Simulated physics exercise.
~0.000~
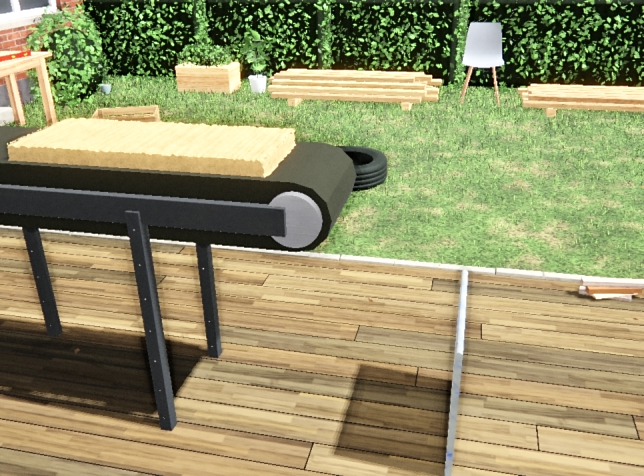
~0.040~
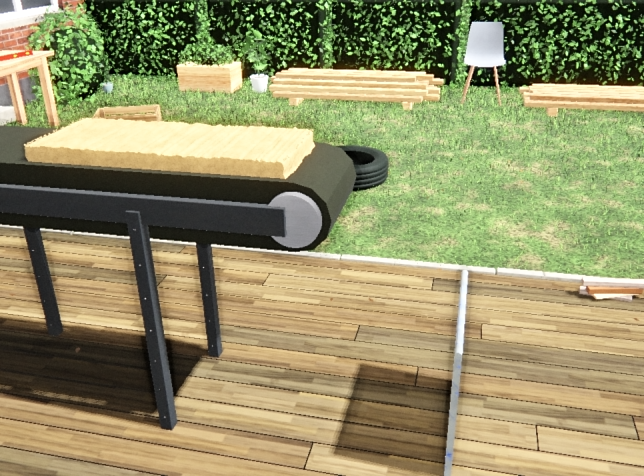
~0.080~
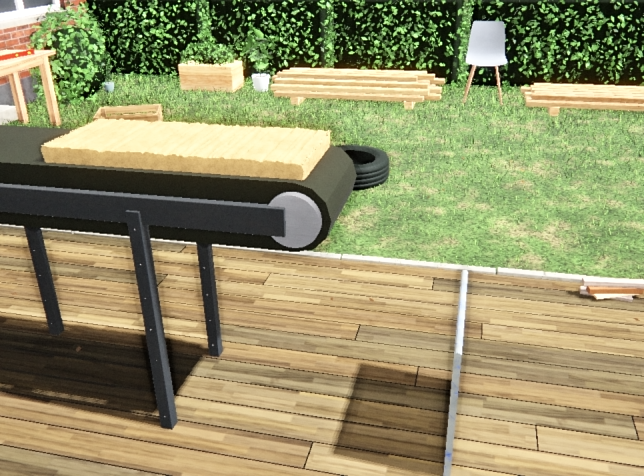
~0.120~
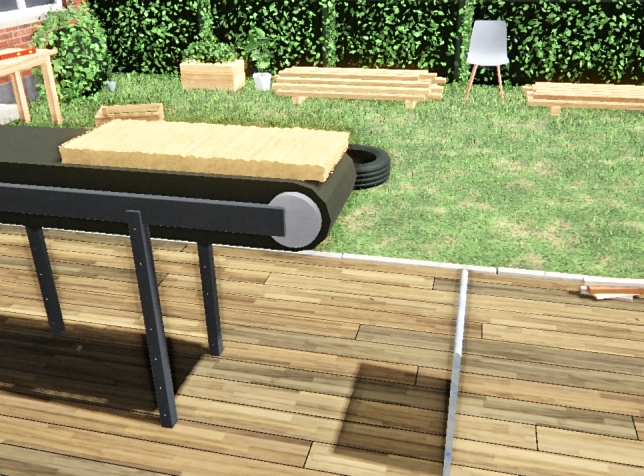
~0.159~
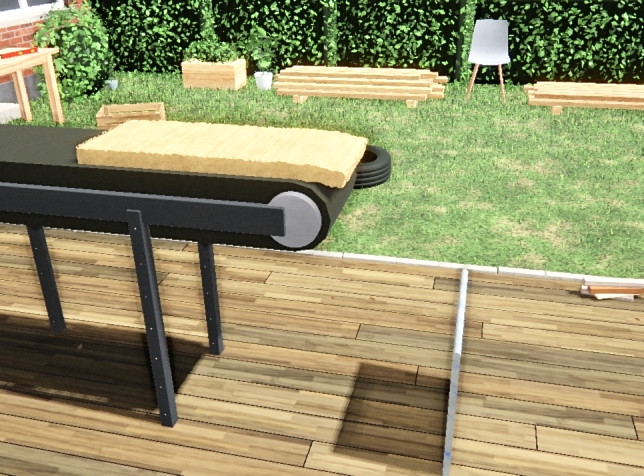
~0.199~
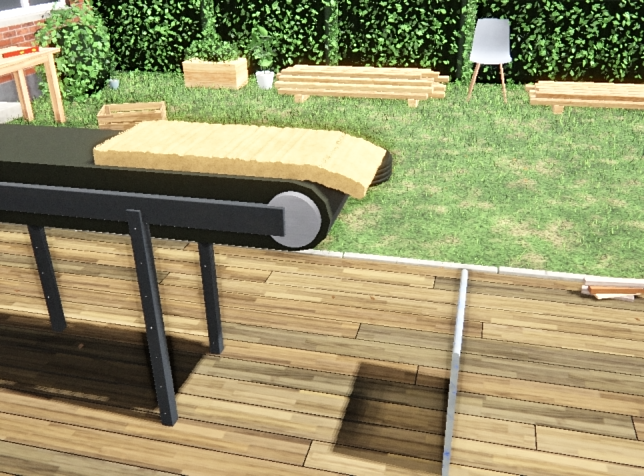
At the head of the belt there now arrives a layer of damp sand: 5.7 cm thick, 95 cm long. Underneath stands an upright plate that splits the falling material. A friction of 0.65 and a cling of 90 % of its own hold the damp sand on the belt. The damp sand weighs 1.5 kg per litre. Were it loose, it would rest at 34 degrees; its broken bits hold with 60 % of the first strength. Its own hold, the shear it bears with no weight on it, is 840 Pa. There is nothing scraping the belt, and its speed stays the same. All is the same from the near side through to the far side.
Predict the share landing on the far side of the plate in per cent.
The figure comes out near 87 %.
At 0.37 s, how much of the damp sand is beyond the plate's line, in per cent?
Some 0 in a hundred.
By 0.37 s, 0 % is beyond the plate's line.
By 0.56 s, 31 % is beyond the plate's line.
By 0.76 s, 58 % is beyond the plate's line.
By 0.95 s, 87 % is beyond the plate's line.
By 2.07 s, at the end, 87 % is beyond the plate's line.
